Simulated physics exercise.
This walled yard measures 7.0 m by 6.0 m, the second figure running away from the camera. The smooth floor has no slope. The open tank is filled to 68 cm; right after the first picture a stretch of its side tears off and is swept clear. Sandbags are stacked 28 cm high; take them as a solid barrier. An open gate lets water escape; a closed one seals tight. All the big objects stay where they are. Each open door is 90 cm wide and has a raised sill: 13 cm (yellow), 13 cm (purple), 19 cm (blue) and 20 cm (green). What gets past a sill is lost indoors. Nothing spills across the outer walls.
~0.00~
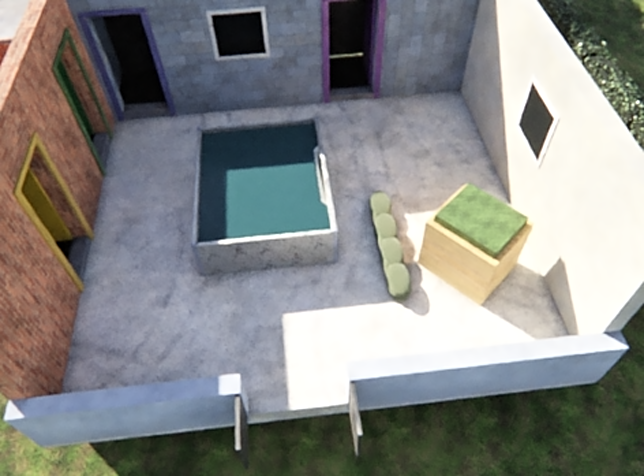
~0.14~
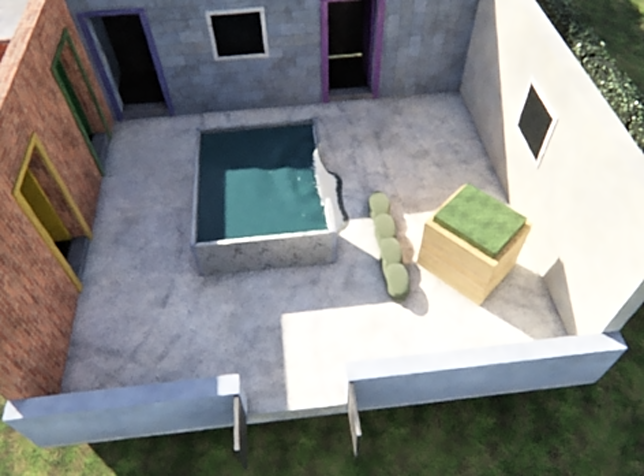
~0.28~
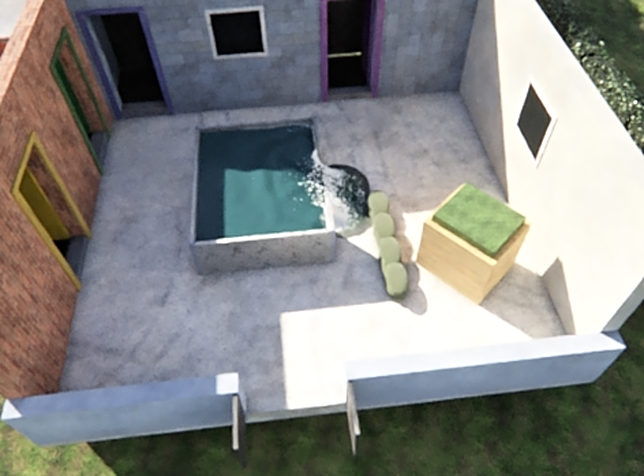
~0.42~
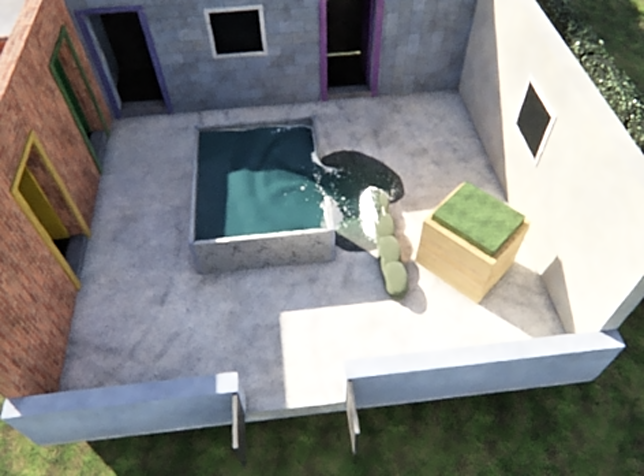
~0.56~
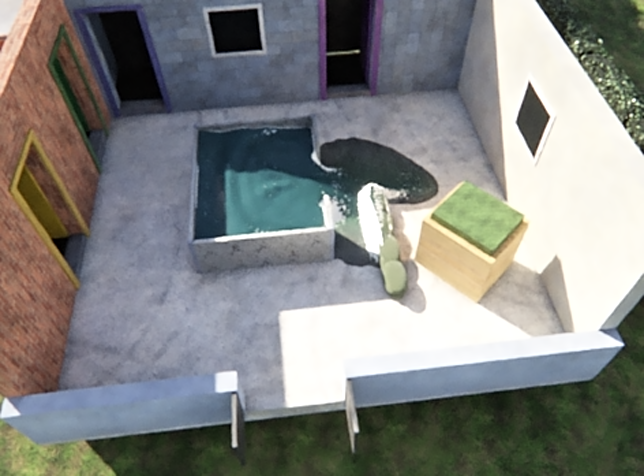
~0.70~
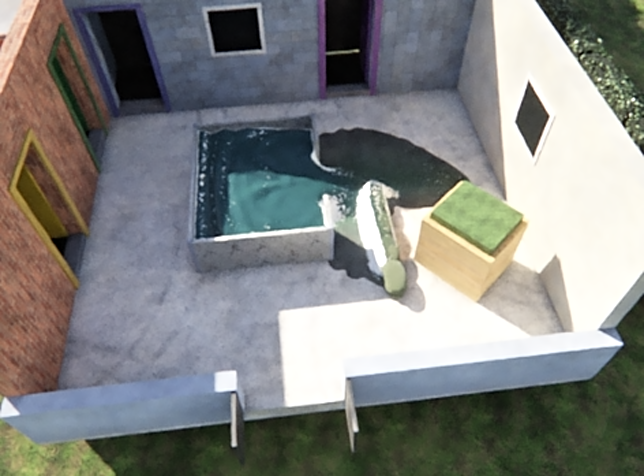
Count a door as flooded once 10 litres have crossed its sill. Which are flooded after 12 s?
Within that time: At the yellow door it keeps below the limit; at the purple door it keeps below the limit; at the blue door it does not reach the limit; at the green door it does not reach the limit.
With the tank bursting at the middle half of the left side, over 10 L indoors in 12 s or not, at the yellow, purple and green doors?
Against that limit: Yellow above, purple below, green not over.
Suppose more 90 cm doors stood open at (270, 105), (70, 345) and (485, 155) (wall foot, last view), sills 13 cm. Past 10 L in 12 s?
In turn: Under, not over, past it.
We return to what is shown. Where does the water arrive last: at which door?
The yellow one.
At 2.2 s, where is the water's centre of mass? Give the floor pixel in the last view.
Around (328, 195).
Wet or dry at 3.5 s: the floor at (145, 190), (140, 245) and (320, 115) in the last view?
In that order: Not reached, dry, under water.
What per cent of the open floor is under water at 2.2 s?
Some 40 per cent of it.
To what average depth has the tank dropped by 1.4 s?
About 48 cm.
After 1.4 s water covers 30 % of the floor and is deepest (48 cm) near (358, 207); yellow door not reached, purple door not reached, blue door not reached, green door not reached.
After 2.2 s water covers 40 % of the floor and is deepest (48 cm) near (458, 90); yellow door not reached, purple door 2 cm at the sill, 0 L in, blue door not reached, green door not reached.
After 3.5 s water covers 50 % of the floor and is deepest (32 cm) near (358, 207); yellow door not reached, purple door 11 cm at the sill, 0 L in, blue door not reached, green door not reached.
After 7.0 s water covers 80 % of the floor and is deepest (17 cm) near (574, 355); yellow door 2 cm at the sill, 0 L in, purple door 10 cm at the sill, 1 L in, blue door 12 cm at the sill, 0 L in, green door 13 cm at the sill, 0 L in.
After 12.0 s water covers 95 % of the floor and is deepest (16 cm) near (137, 406); yellow door 4 cm at the sill, 0 L in, purple door 8 cm at the sill, 1 L in, blue door 10 cm at the sill, 0 L in, green door 10 cm at the sill, 0 L in.
